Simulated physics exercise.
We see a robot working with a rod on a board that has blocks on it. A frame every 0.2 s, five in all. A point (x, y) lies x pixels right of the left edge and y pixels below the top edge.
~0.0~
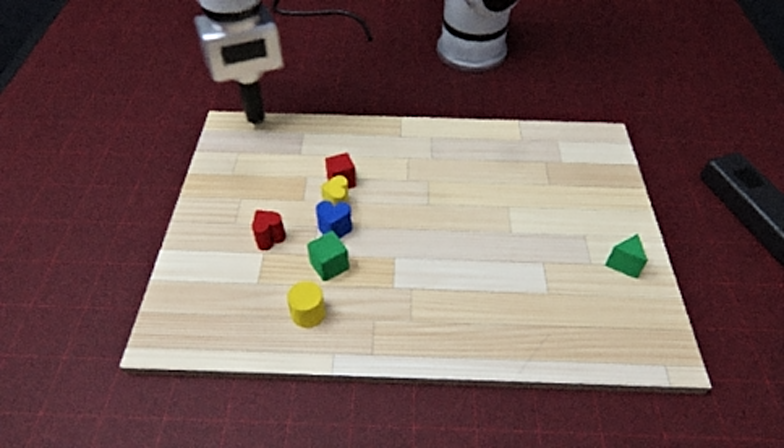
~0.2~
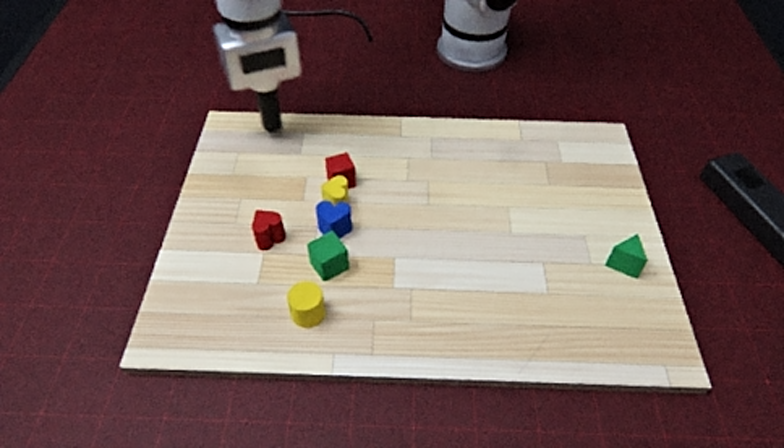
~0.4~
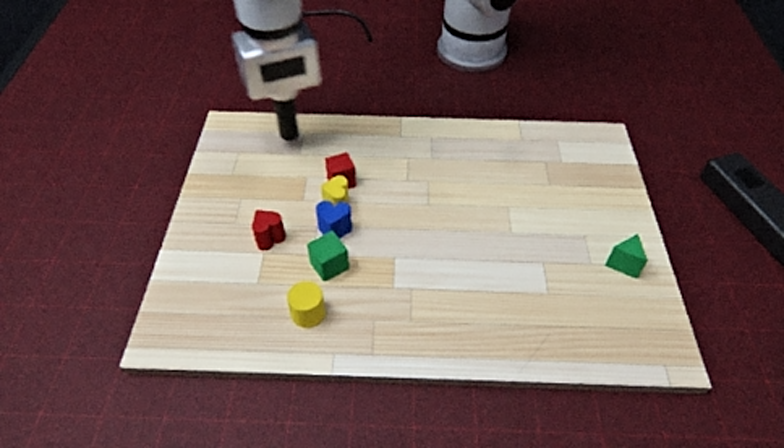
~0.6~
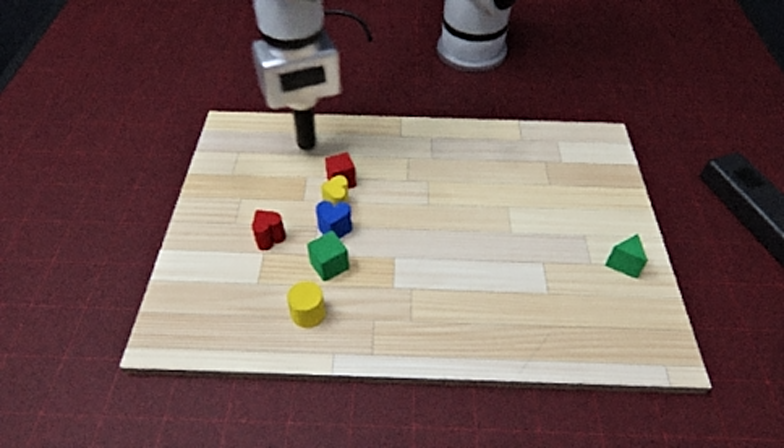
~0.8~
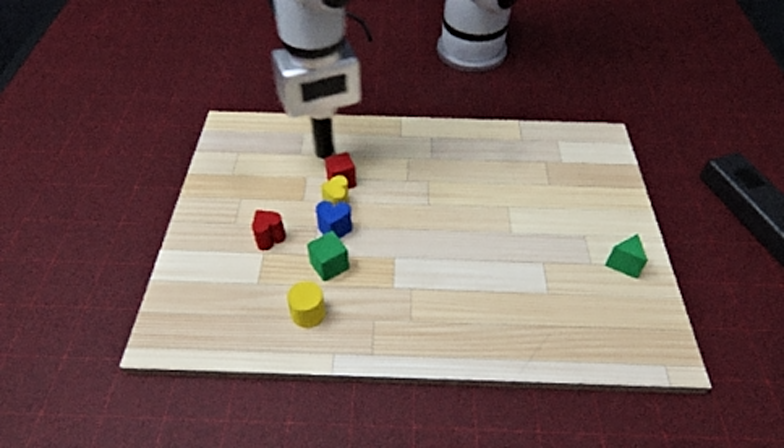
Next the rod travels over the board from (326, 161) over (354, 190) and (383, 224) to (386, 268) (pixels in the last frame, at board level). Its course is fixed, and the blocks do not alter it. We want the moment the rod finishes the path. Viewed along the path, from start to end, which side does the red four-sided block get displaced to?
Seen from start to end, it moves left.
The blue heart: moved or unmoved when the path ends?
Well, the blue heart shifts from its place.
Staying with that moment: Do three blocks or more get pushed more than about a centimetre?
Answer: Yes.
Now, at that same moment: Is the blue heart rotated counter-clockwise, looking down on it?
The answer is no.
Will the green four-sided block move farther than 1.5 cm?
No, that is not how it ends up.
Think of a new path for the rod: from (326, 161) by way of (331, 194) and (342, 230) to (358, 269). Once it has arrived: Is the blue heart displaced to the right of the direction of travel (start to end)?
No.
On the path given first. One third of the way, rod at (354, 183); blue heart at (329, 222), turned 30° clockwise; yellow heart at (347, 205), turned 50° clockwise; red four-sided block at (364, 186).
Two thirds of the way, rod at (383, 217); blue heart at (329, 222), turned 30° clockwise; yellow heart at (349, 207), turned 70° clockwise; red four-sided block at (395, 221).
At the end, rod at (386, 261); green four-sided block not moved; blue heart at (329, 222), turned 30° clockwise; yellow heart at (349, 207), turned 70° clockwise; red four-sided block at (413, 249), turned 60° anticlockwise.
